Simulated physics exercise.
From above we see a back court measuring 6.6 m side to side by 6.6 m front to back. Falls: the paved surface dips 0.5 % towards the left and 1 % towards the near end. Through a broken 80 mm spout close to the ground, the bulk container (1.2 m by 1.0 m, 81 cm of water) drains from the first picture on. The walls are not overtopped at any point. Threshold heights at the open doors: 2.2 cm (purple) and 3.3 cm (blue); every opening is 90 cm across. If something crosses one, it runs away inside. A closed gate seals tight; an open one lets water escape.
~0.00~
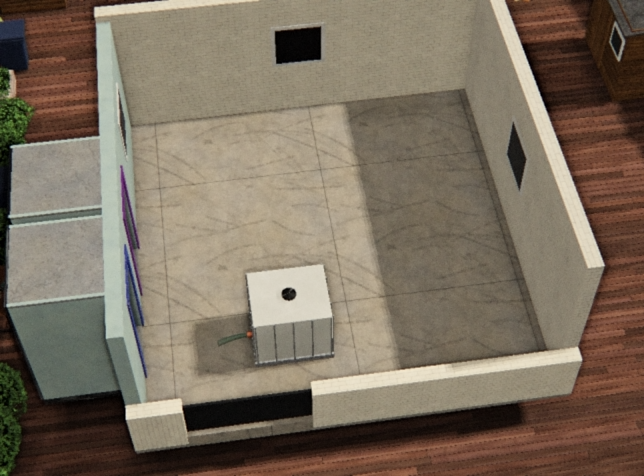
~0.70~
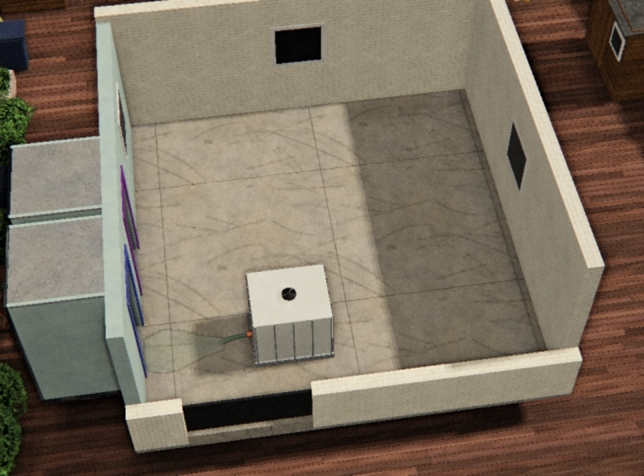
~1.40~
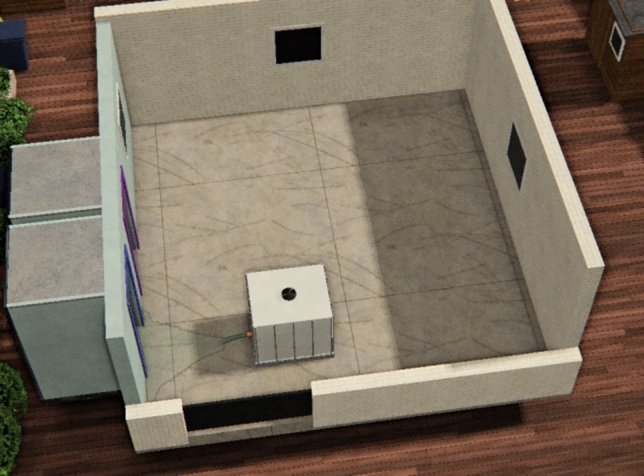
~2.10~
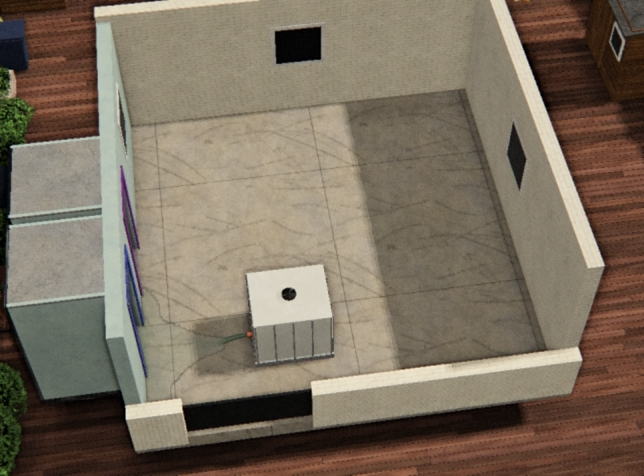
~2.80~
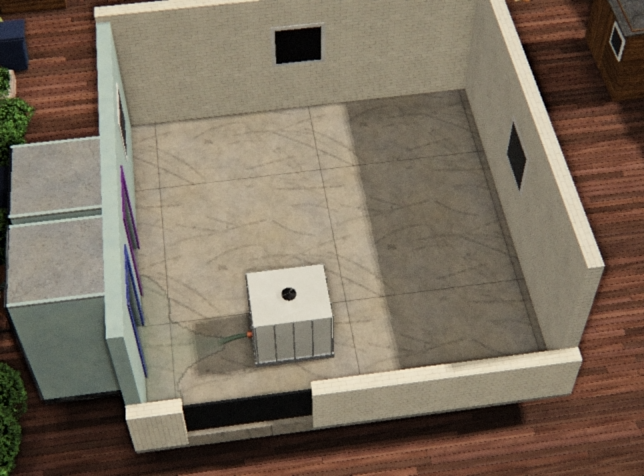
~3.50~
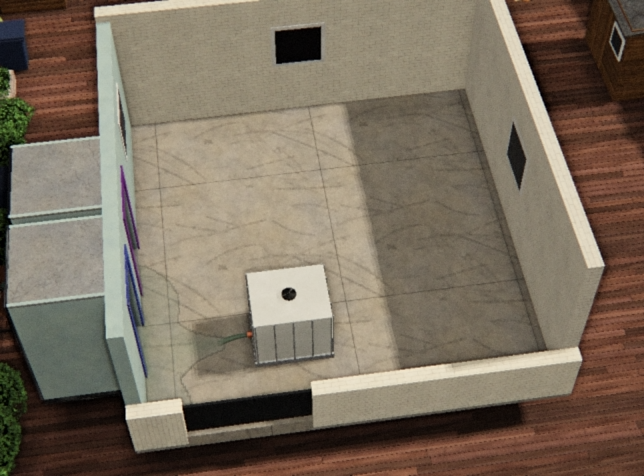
In this clip, a white container with a dark cap stands in a roofless, pale-walled court, partly in shadow, while a thin jet starts from its left side near the ground and a faint wet patch spreads slightly across the floor.
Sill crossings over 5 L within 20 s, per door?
Purple door: Under; blue door: Over.
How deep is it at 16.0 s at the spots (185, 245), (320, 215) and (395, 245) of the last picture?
In that order: 0.8, 0.0 and 0.0 cm.
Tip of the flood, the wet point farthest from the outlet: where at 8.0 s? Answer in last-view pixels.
You'll find it close to (138, 240) in the last picture.
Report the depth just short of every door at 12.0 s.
Depth (cm) - purple: 1.4, blue: 5.5.
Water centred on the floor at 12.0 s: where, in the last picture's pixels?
(198, 353).
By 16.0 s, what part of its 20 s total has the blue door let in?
I'd say close to 85 in a hundred.
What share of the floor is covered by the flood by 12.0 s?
20 %.
After 5.0 s water covers 10 % of the floor and is deepest (6 cm) near (145, 360); purple door 0.79 cm at the sill, 0 L in, blue door 5.5 cm at the sill, 28 L in.
After 8.0 s water covers 15 % of the floor and is deepest (6 cm) near (145, 351); purple door 1.2 cm at the sill, 0 L in, blue door 5.5 cm at the sill, 45 L in.
After 12.0 s water covers 20 % of the floor and is deepest (6 cm) near (145, 351); purple door 1.5 cm at the sill, 0 L in, blue door 5.5 cm at the sill, 65 L in.
After 16.0 s water covers 20 % of the floor and is deepest (6 cm) near (145, 351); purple door 1.6 cm at the sill, 0 L in, blue door 5.5 cm at the sill, 83 L in.
After 20.0 s water covers 25 % of the floor and is deepest (6 cm) near (145, 351); purple door 1.7 cm at the sill, 0 L in, blue door 5.4 cm at the sill, 101 L in.
